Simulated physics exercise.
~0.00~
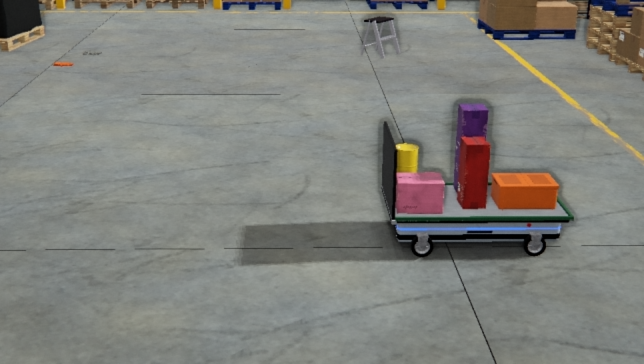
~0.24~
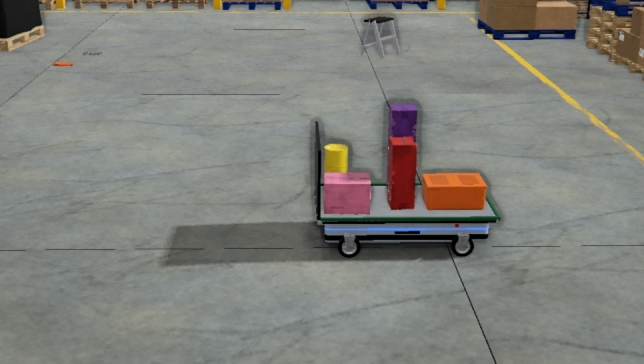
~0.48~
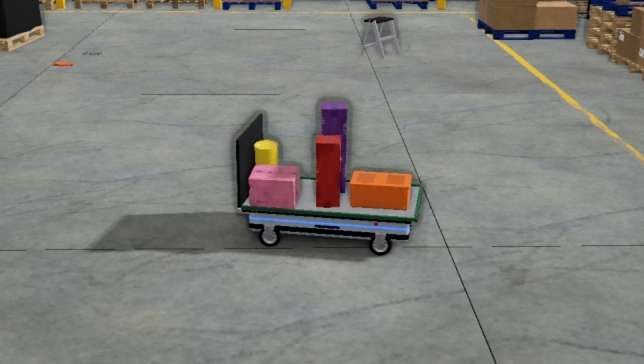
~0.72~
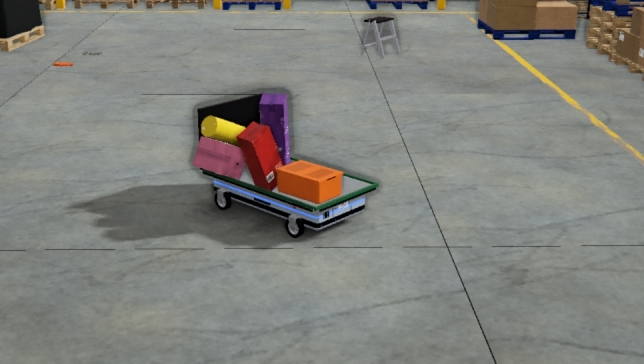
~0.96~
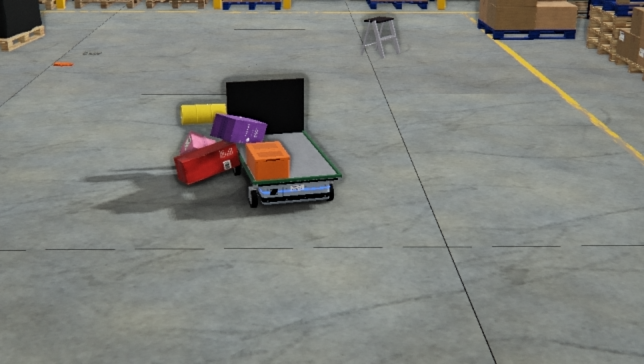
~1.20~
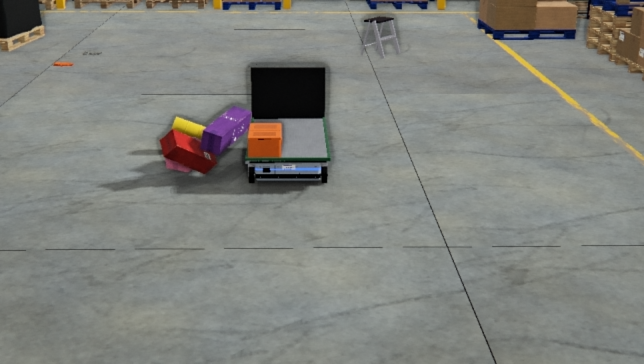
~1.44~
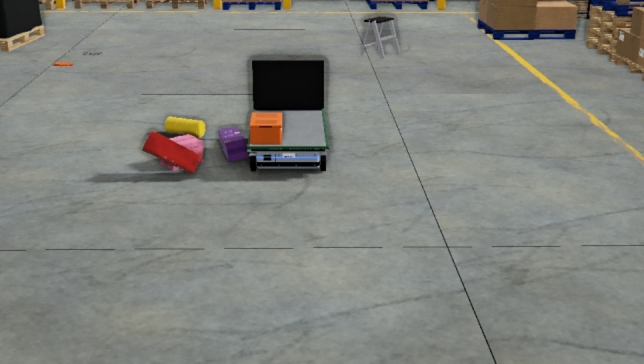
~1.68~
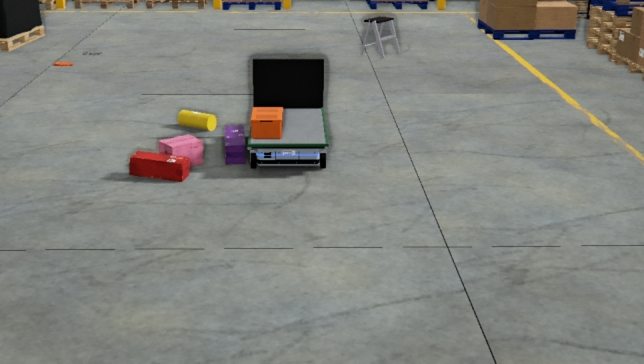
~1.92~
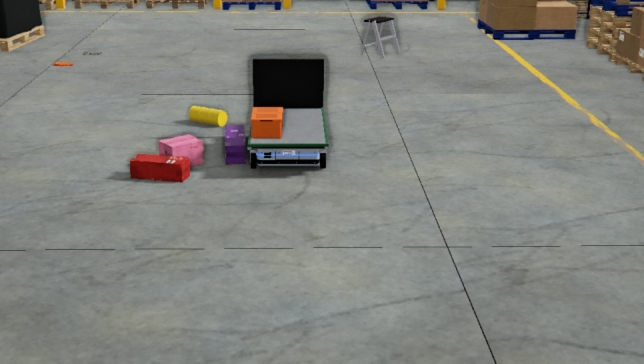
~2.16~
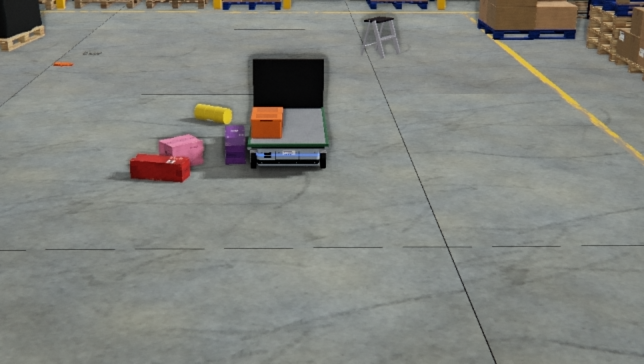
At the start, a flat cart with a tall black board at its left end rolls left across a warehouse floor, carrying a pink parcel, a yellow canister, a red box, a purple box and an orange tote. It then swings around sharply, and the pink parcel, canister and two tall boxes tip toward the left. They tumble off the side as the cart turns its board away from the viewer. The cart moves a little farther back and stops. The four fallen items lie on the floor to its left, while the orange tote remains upright on the deck.
